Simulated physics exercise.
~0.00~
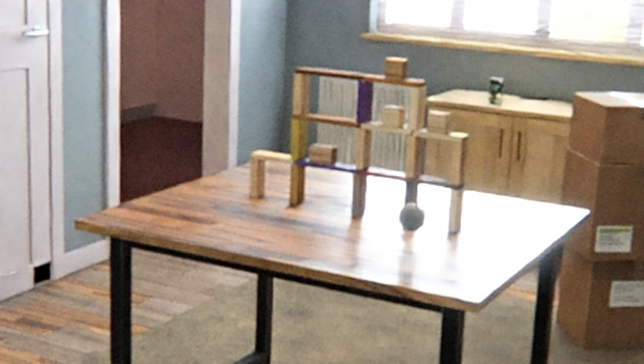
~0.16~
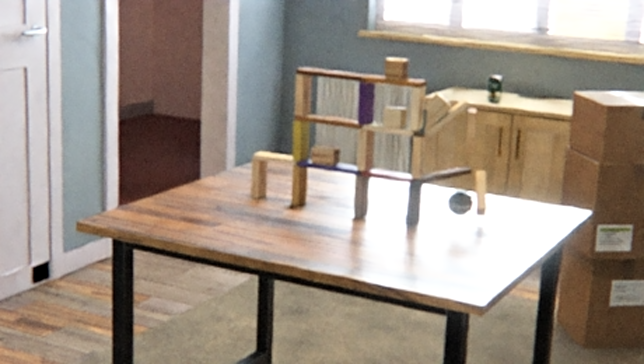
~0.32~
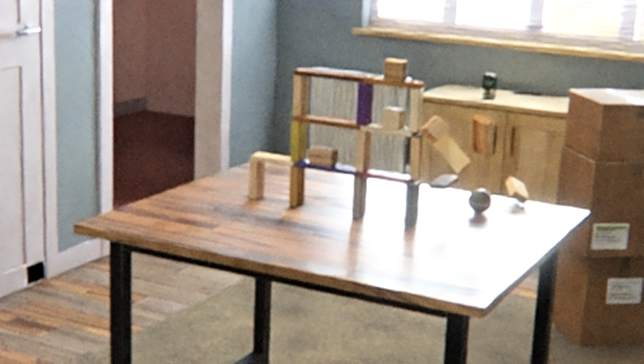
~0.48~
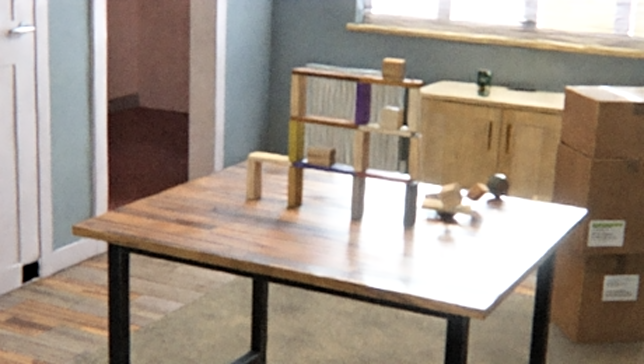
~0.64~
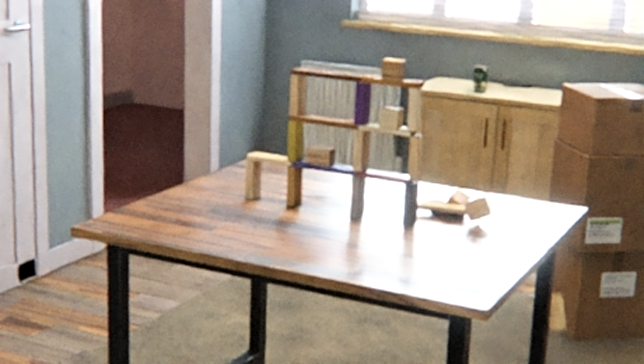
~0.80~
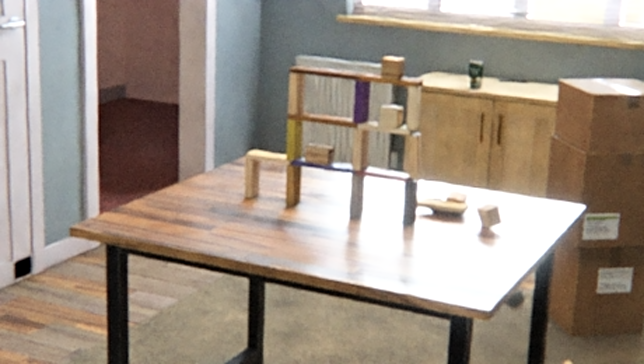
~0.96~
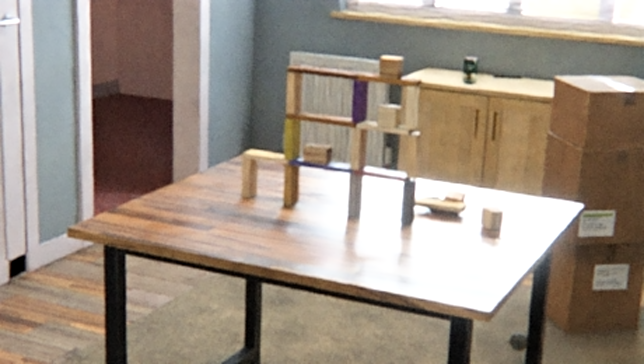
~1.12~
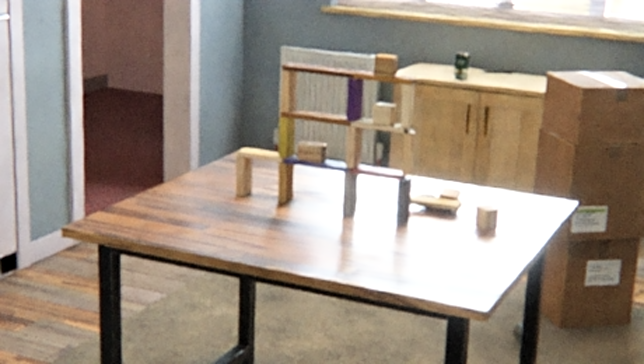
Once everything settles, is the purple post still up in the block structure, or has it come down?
The purple post is still up, standing in the upper part of the structure after the blocks at the right end have fallen.
